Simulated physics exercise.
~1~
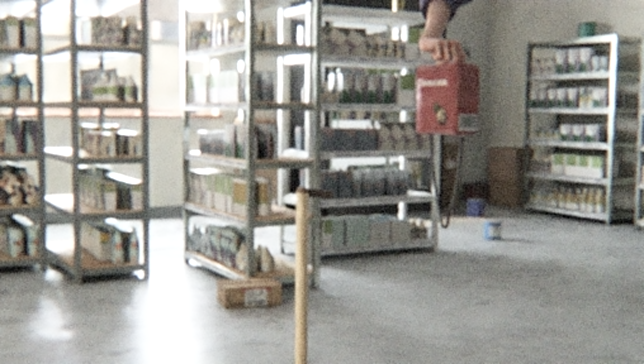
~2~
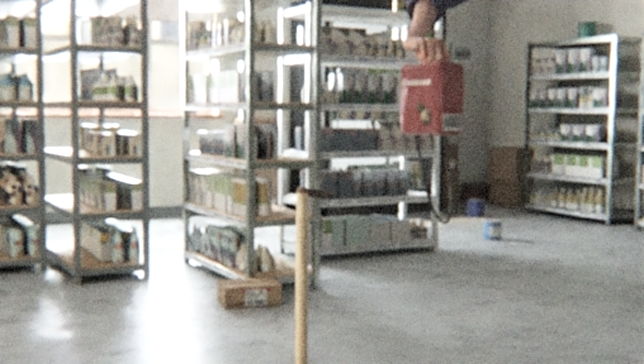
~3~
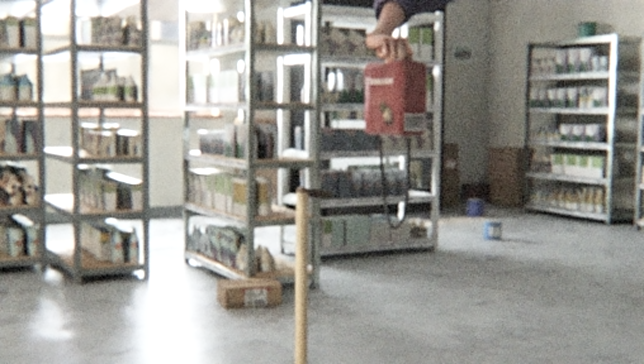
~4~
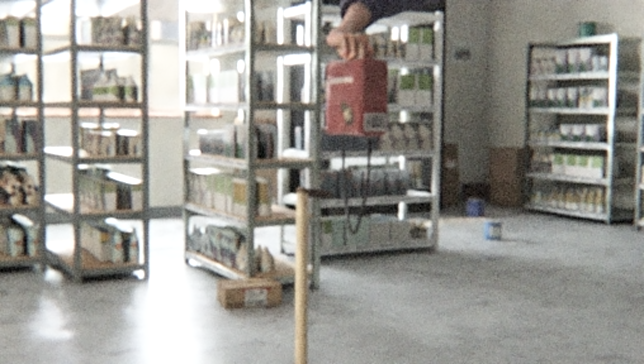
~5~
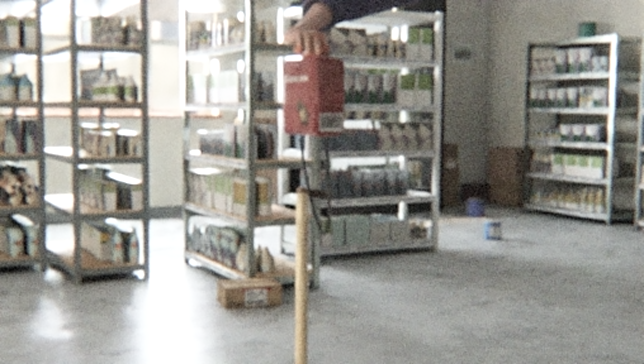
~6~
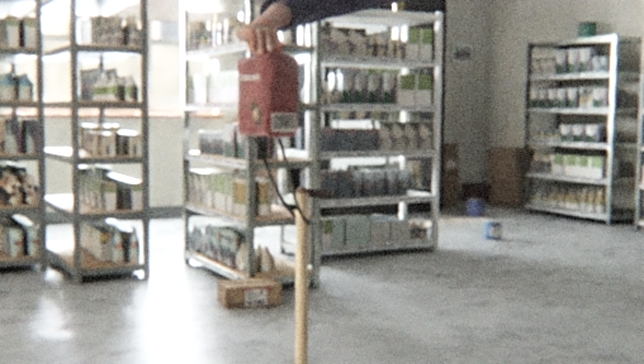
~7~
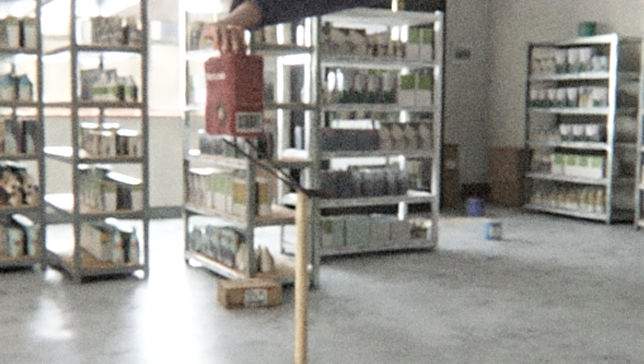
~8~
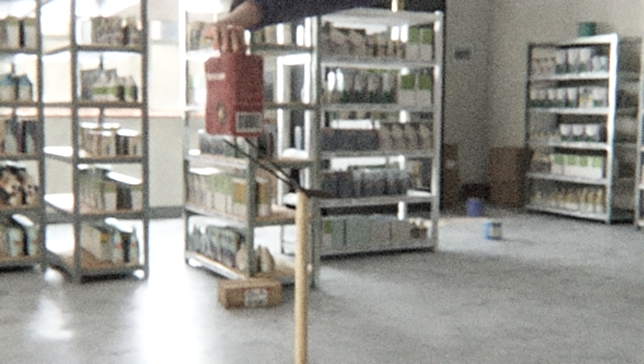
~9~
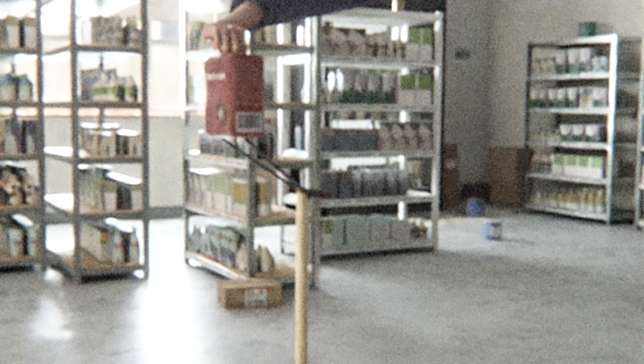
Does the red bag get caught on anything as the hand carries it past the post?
Yes, its hanging loop snags at the top of the post and pulls tight, and the bag stops just to the left of it.
